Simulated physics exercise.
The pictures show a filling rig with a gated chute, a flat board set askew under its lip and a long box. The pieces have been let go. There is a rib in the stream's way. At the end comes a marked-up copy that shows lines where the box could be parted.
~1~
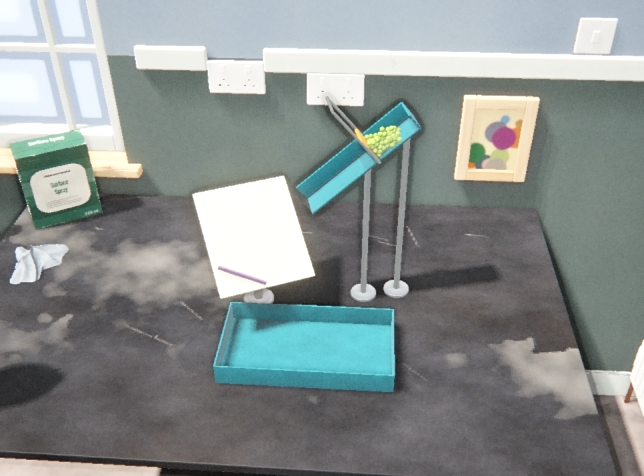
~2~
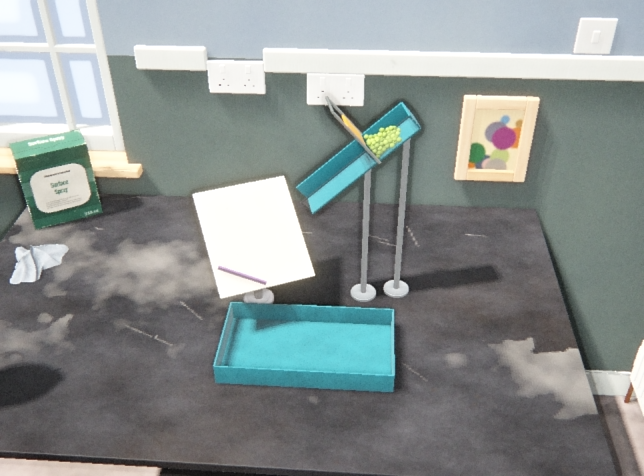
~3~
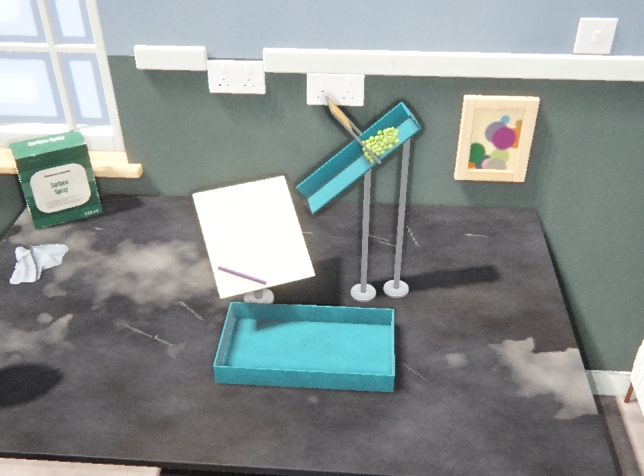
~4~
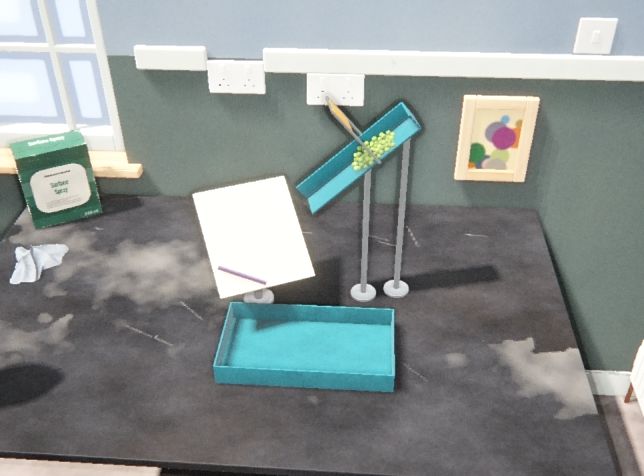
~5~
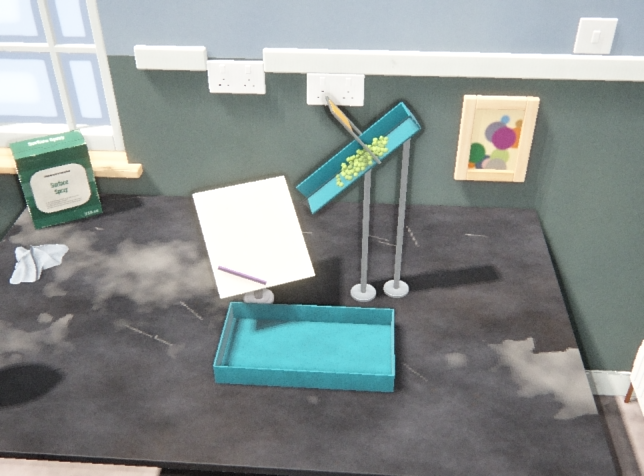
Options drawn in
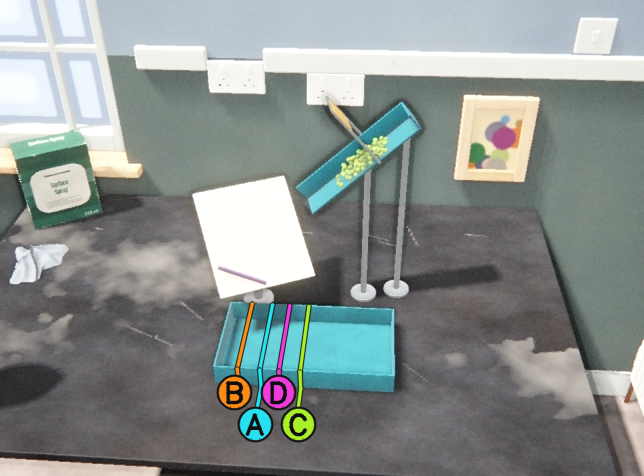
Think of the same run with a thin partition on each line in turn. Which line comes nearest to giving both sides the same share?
D is best.
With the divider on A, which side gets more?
Right.
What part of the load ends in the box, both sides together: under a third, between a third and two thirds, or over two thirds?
It is over two thirds.
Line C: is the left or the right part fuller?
The left side.
On the marked copy, line A crosses the front rim at (259, 369); line B crosses the front rim at (237, 367); line C crosses the front rim at (300, 371); line D crosses the front rim at (279, 369).
Choosing A, of what is caught, about a tenth on the left of the divider, almost all on the right.
Choosing B, of what is caught, not one piece on the left of the divider, every piece on the right.
Choosing C, of what is caught, almost all on the left of the divider, about a tenth on the right.
Choosing D, of what is caught, roughly half on the left of the divider, roughly half on the right.
